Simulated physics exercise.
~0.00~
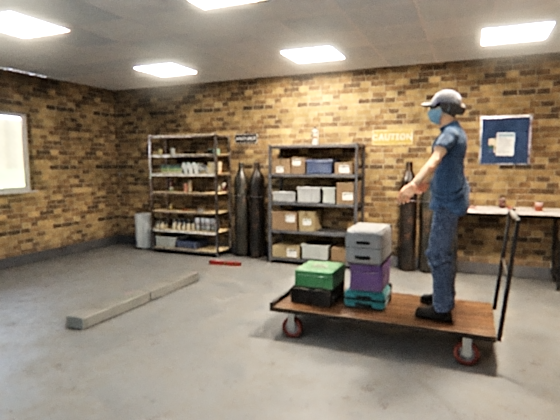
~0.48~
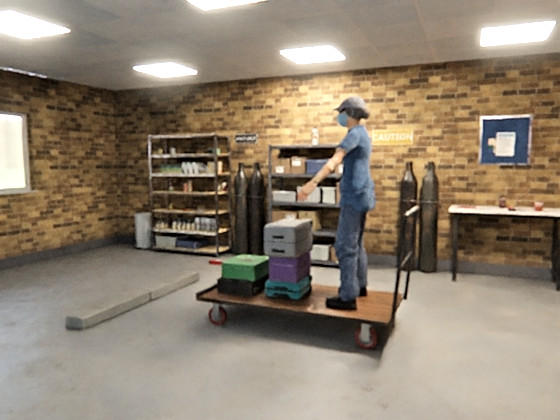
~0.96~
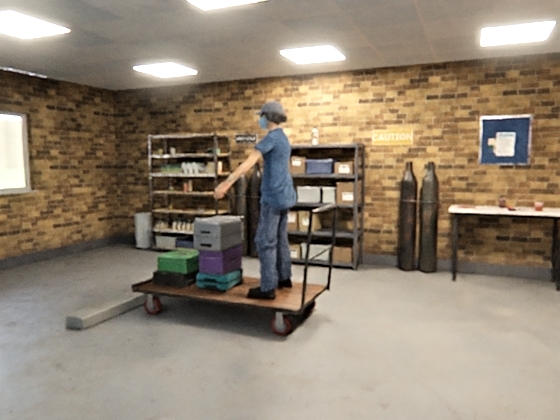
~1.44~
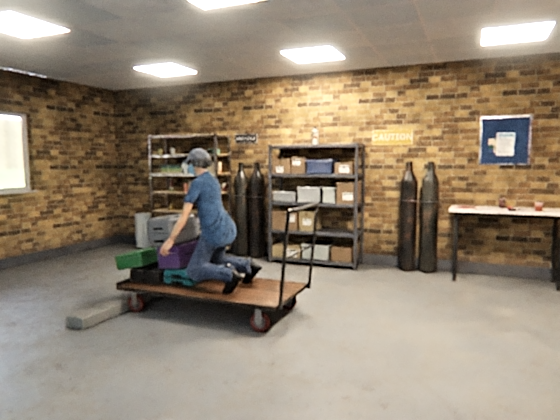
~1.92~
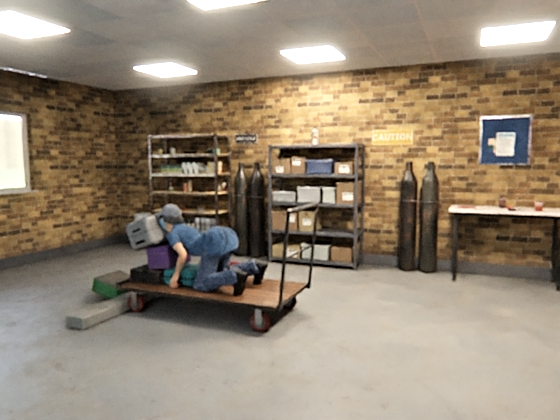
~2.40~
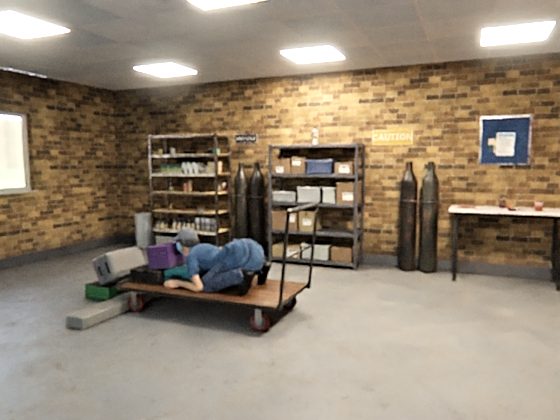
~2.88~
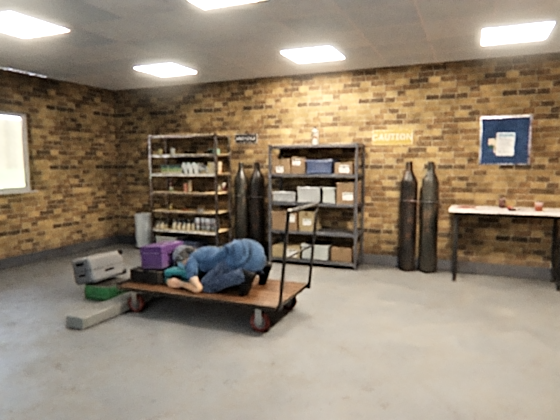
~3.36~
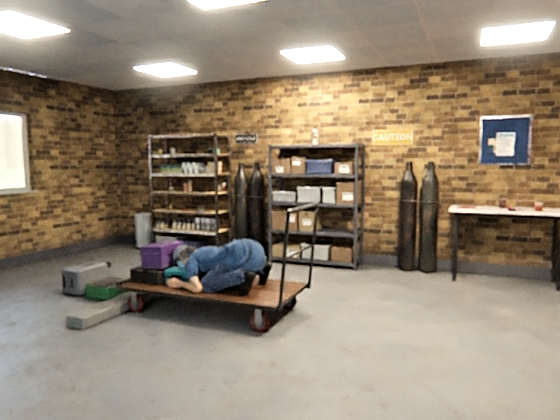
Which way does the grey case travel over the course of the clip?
The grey case moves to the left, first riding on the trolley and then tumbling off its front end onto the floor.
We see a masked person standing on a trolley that rolls left with stacked cases and stops at a low kerb; the person drops forward onto the deck, the grey and green cases tumble off beyond the front, and the purple one stays aboard.
